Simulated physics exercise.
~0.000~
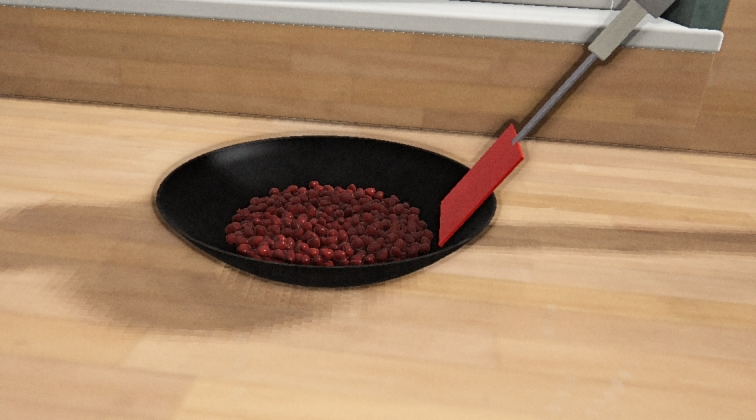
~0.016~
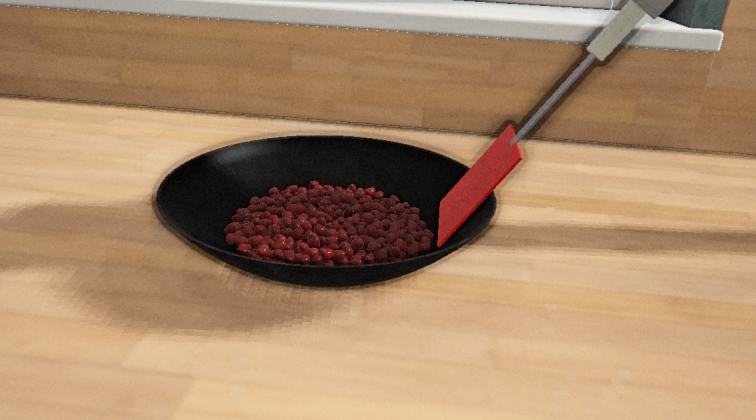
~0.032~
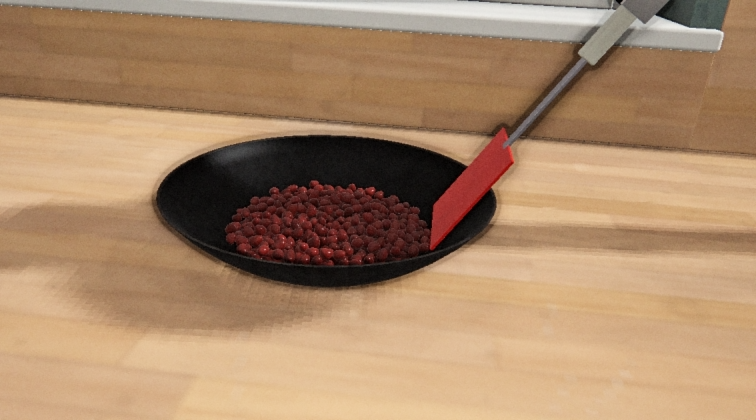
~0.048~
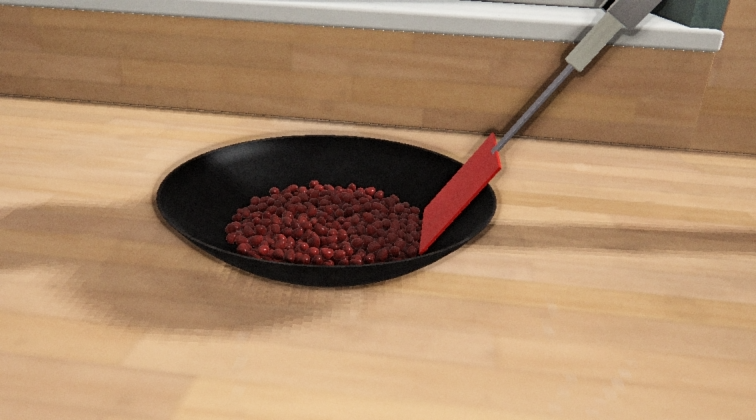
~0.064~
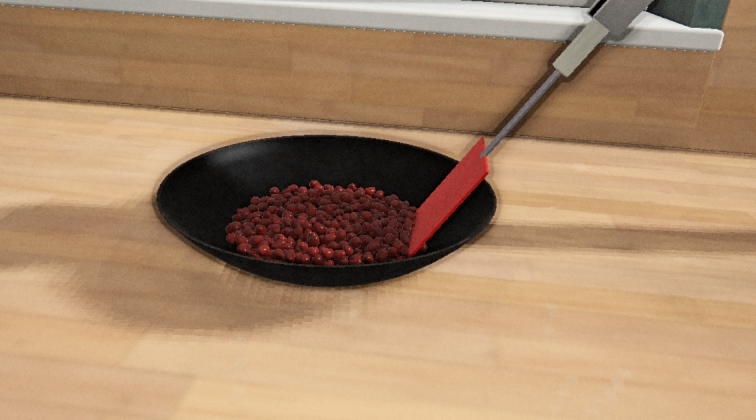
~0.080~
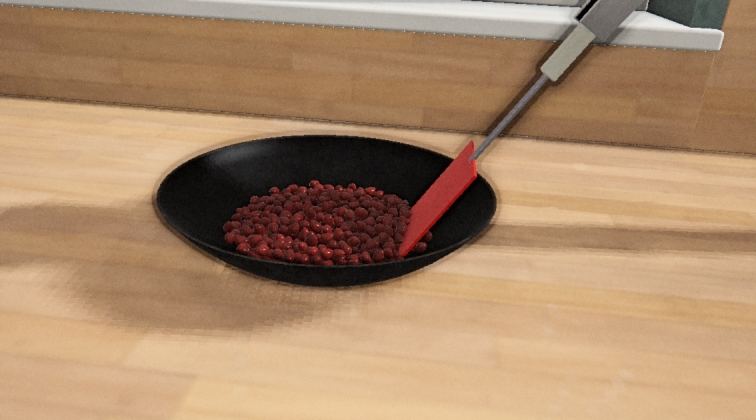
On a pale wooden surface with a wood-panelled wall and a white ledge behind, the view looks down at an angle from a fixed position. A shallow black wok holds a heap of small dark-red beans, and a red spatula on a grey handle slants in from the upper right. The spatula slides a short way left into the heap's right edge, slightly shifting a few beans.
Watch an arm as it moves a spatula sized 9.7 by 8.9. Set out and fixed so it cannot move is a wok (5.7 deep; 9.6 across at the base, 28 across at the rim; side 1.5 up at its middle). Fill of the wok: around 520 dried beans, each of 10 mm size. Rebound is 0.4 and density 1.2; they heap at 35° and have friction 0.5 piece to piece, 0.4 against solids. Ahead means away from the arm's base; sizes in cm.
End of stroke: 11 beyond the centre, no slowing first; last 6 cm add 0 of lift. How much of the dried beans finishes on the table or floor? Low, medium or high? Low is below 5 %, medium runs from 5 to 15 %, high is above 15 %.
The share is high, above 15 %.
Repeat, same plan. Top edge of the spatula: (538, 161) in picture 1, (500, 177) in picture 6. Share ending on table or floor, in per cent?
Near 35 in a hundred.
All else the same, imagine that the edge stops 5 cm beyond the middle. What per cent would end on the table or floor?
About 5 %.
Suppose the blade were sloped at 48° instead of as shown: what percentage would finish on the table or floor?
Result, estimated: 40 %.
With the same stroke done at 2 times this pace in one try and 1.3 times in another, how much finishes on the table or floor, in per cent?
Around 55 per cent and around 50 per cent.
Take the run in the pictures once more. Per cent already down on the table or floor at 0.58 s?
Some 40 per cent of the load.
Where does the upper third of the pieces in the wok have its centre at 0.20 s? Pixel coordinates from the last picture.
Roughly at (248, 205).
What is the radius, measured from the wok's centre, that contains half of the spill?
That distance comes to about 22 cm.
After 0.20 s, sloping 56°, highest piece 12 above the table; 522 in the wok, 1 on the blade or in flight.
After 0.32 s, sloping 56°, highest piece 17 above the table; 504 in the wok, 19 on the blade or in flight.
After 0.58 s, sloping 56°, highest piece 6 above the table; 297 in the wok, 222 on the table or floor, 4 on the blade or in flight.
After 1.63 s, sloping 56°, highest piece 6 above the table; 297 in the wok, 226 on the table or floor.
At rest, 297 in the wok, 226 on the table or floor. That is 43 % on the table or floor.
